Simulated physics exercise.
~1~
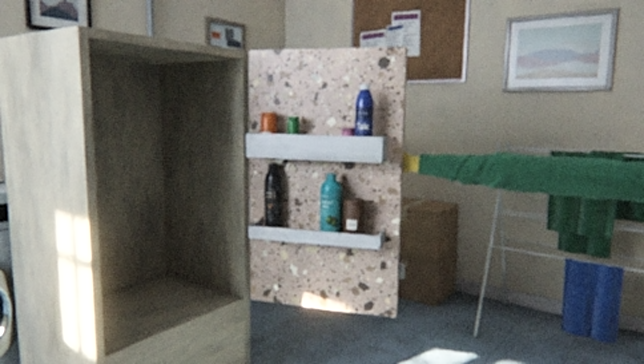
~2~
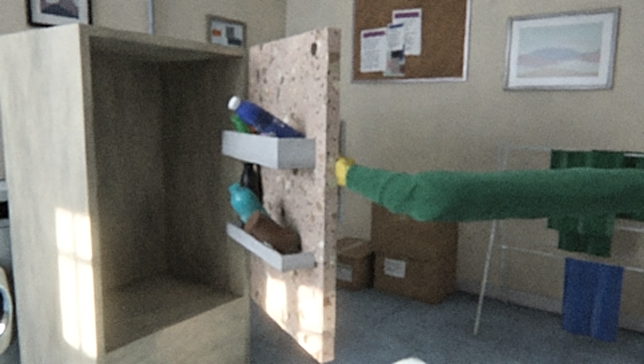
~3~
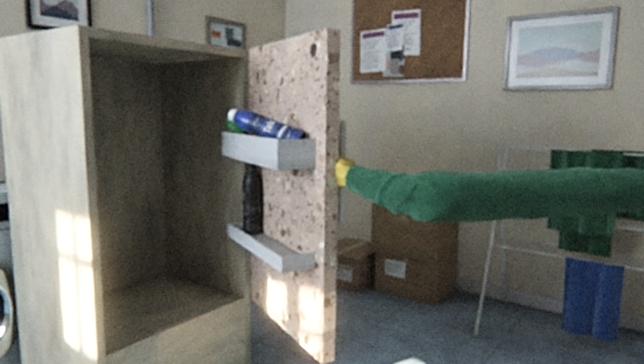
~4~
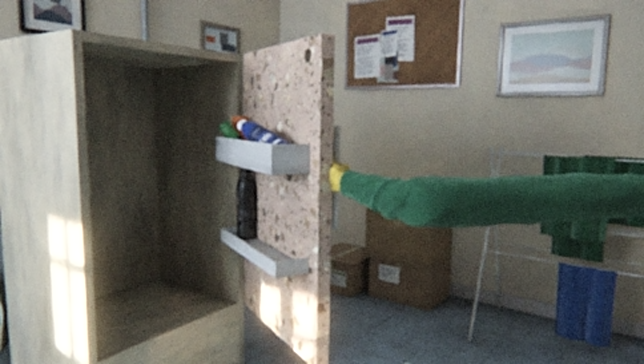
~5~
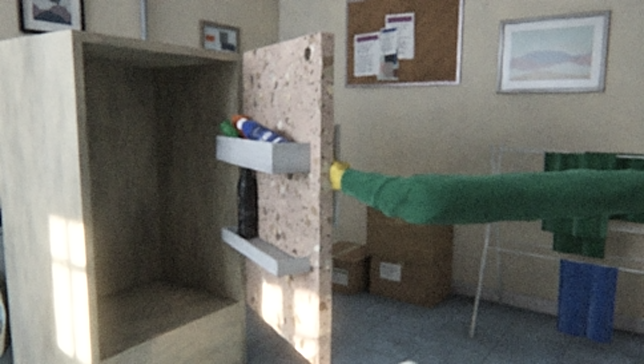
A green-sleeved arm swings the rack door partway shut, toppling bottles and spilling some out.
